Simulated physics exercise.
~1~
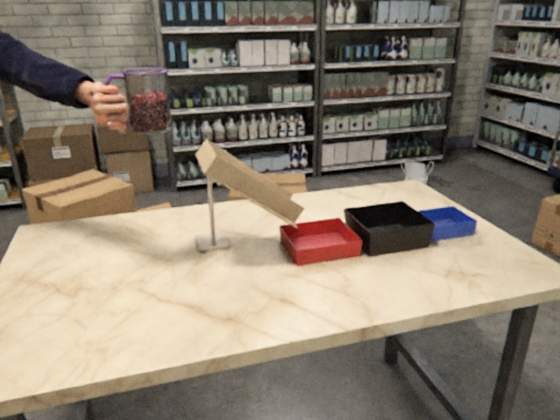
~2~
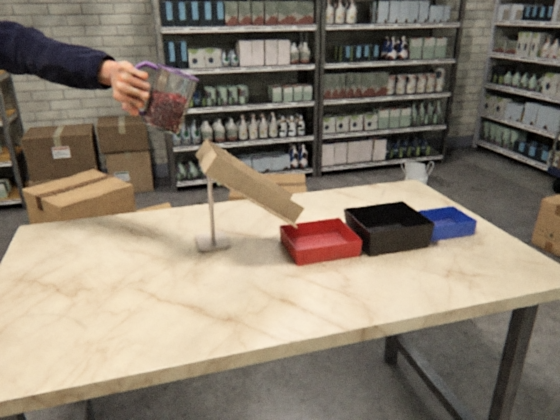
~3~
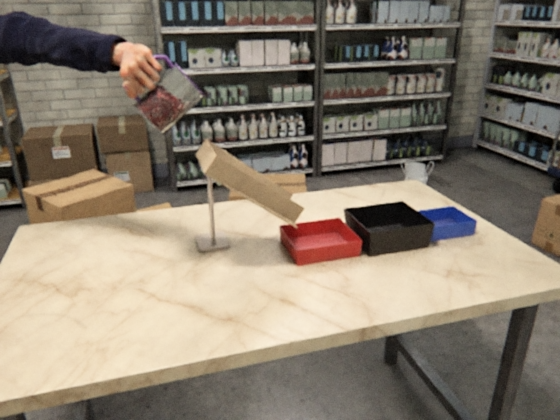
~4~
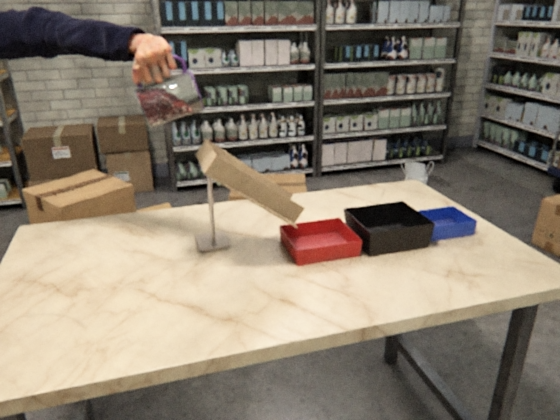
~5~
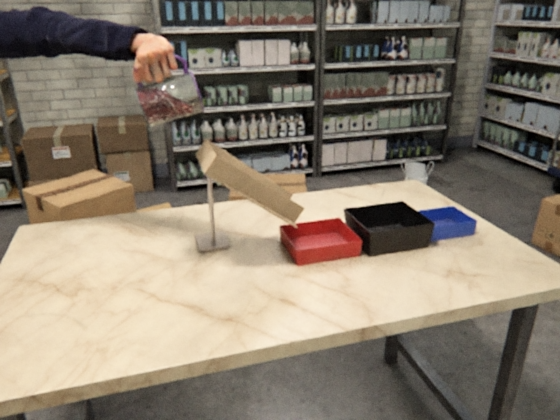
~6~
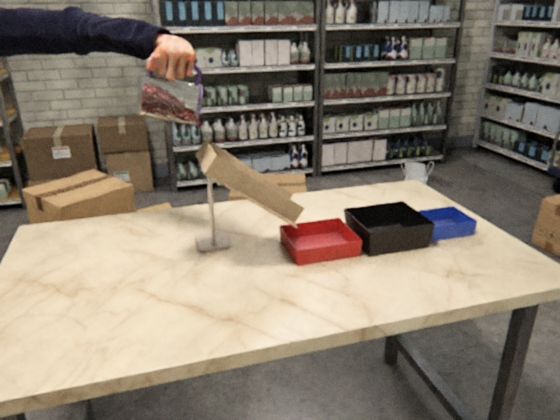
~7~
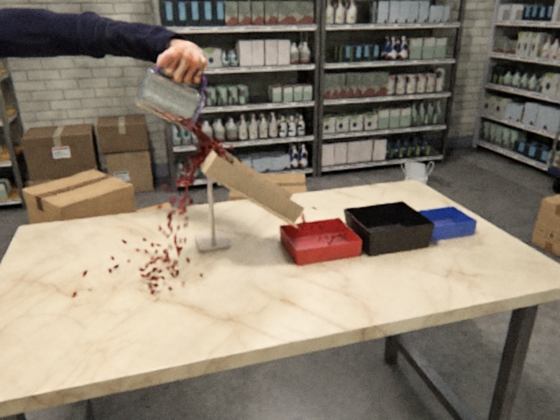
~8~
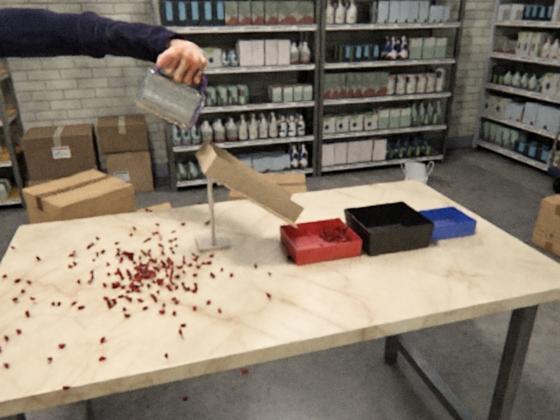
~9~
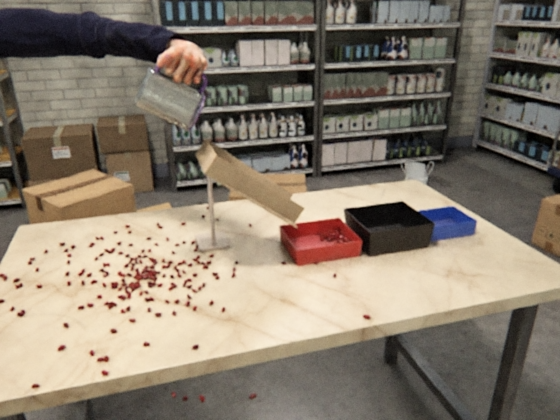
The clip opens on a hand holding a clear container of dark red beans above a marble-patterned table, where a sloping chute on a stand leads down toward a red, a black and a blue tin. The hand moves right and tips the container onto its side, pausing with the beans still inside. It then turns further, and the beans pour out around the chute's upper end. Many miss it and scatter across the table, while others slide down into the red tin. Finally the emptied container stays tipped, with most beans strewn outside, some in the red tin, and the other two tins empty.
